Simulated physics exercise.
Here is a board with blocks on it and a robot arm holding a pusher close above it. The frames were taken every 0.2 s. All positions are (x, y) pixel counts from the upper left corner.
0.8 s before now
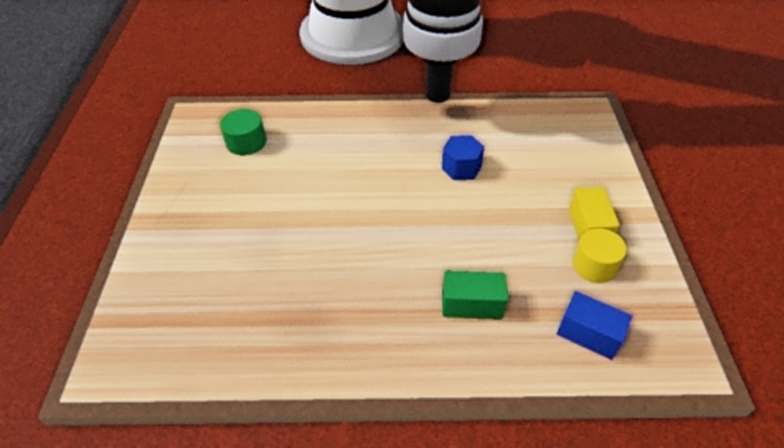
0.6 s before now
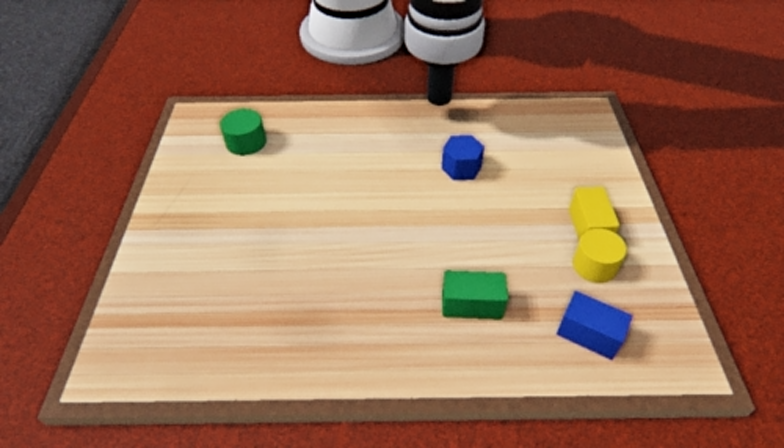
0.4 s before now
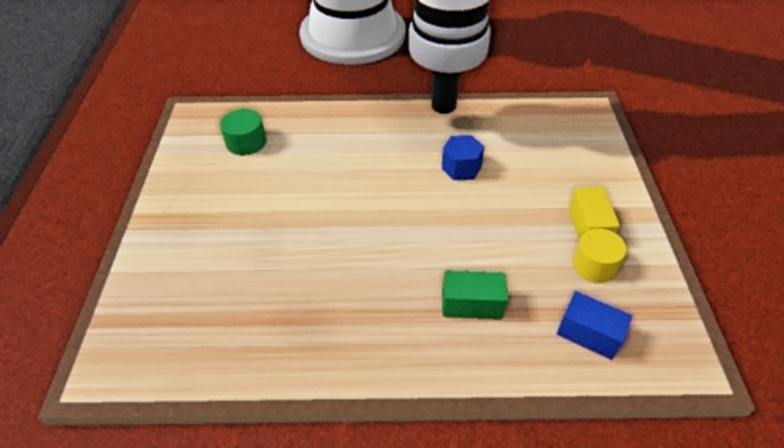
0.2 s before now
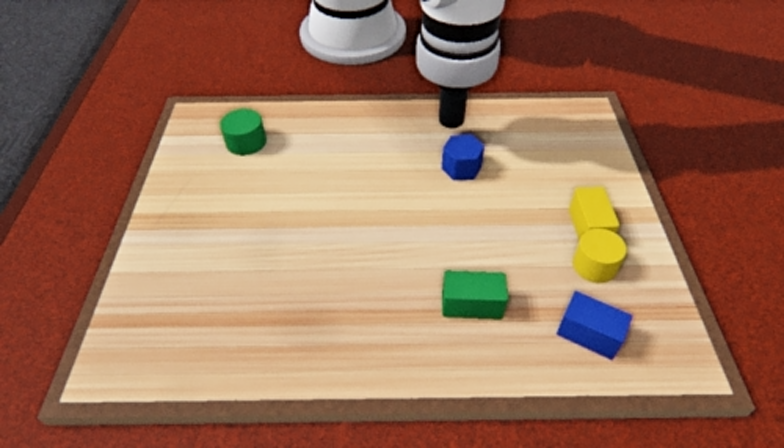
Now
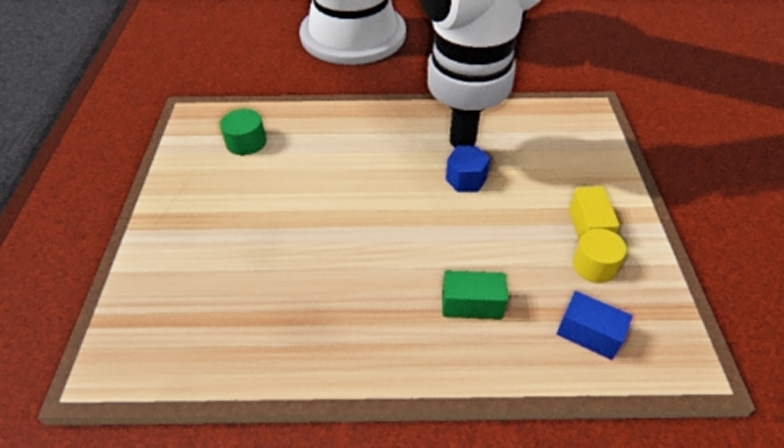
On a wooden board scattered with green, blue and yellow blocks, a robot arm moved its black pusher slowly toward the viewer, then nudged the blue hexagonal block slightly forward and turned it a little.
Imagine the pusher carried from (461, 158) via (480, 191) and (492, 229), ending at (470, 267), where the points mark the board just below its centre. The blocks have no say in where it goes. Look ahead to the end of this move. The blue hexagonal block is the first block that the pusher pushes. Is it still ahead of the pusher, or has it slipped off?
The pusher keeps it before itself.
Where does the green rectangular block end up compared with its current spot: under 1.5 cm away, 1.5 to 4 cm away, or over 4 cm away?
It's set to move 1.5-4 cm.
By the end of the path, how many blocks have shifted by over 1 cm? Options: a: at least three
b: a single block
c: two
I choose c.
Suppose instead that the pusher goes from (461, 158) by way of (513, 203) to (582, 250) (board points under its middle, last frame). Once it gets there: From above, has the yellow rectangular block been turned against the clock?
I expect so.
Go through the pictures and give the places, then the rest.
In the first picture, lower end of the pusher (438, 97), tops of blocks, blue hexagonal block (464, 146), green rectangular block (476, 285).
In the second picture, pusher (439, 100), blocks as before.
In the third picture, pusher (444, 108), blocks as before.
In the fourth picture, pusher (451, 122), blocks as before.
In the fifth picture, pusher (463, 143), blue hexagonal block (469, 158), green rectangular block (476, 285).
On the path given first. One third of the way, pusher (482, 176); blue hexagonal block (483, 195), turned 20° clockwise.
Two thirds of the way, pusher (495, 215); blue hexagonal block (483, 233), turned 40° clockwise.
At the end, pusher (472, 253); blue hexagonal block (462, 276), turned 20° clockwise; green rectangular block (473, 313), turned 15° anticlockwise.
